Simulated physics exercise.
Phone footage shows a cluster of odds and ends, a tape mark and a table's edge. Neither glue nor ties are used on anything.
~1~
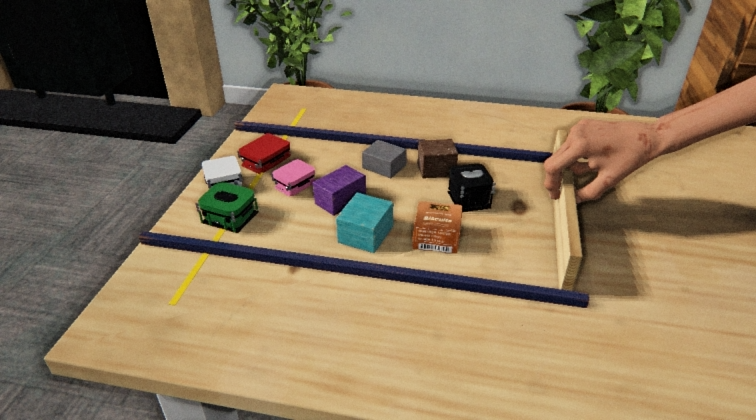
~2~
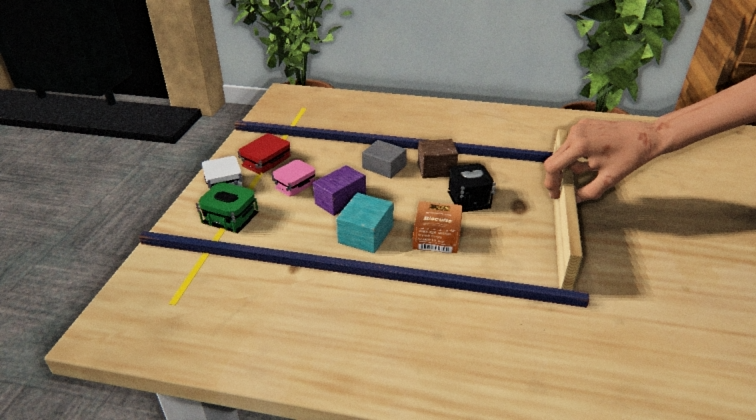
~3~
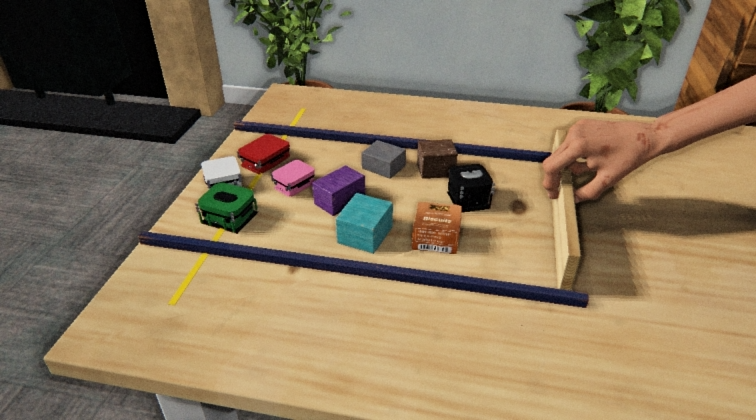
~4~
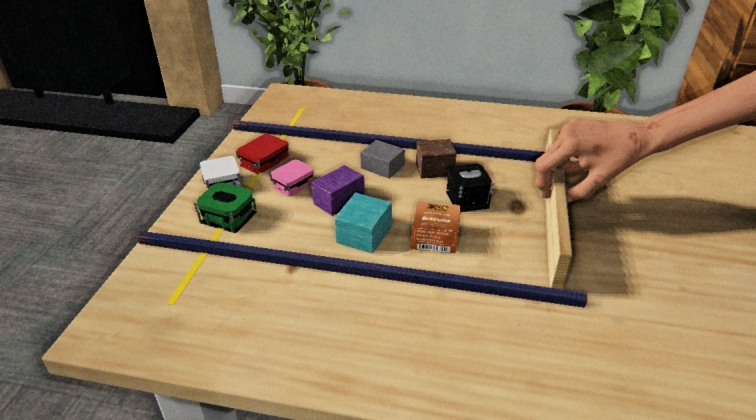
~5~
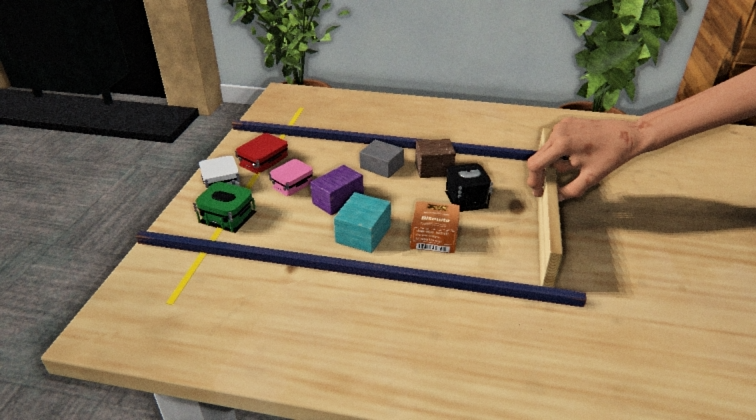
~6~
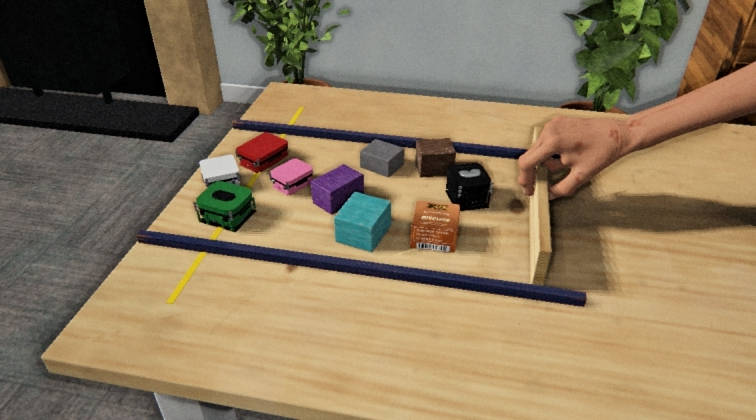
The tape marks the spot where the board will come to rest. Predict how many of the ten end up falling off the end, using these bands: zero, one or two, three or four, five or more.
The count that falls off the end is three or four.
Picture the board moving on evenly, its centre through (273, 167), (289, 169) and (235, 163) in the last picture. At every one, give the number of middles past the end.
Going through the three places, I get 2, 0 and 6.
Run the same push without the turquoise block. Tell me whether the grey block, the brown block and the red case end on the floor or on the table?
In that case the grey block stays where it is, the brown block stays where it is, the red case goes off the edge.
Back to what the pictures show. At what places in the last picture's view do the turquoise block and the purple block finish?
(165, 202), and the other (205, 176).
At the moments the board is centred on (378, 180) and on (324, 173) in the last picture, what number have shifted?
So 6, and at the other place 9.
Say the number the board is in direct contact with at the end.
Tally at the end: 3.
Soon after, none off yet; white case at rest near (221, 176); red case at rest near (263, 153); green case at rest near (226, 206).
After that, none off yet; white case moving near (211, 175); red case displaced about its own width near (221, 151); green case displaced about its own width near (168, 202).
In the end, the number that fall off is three or four; gone, green case, red case and white case.
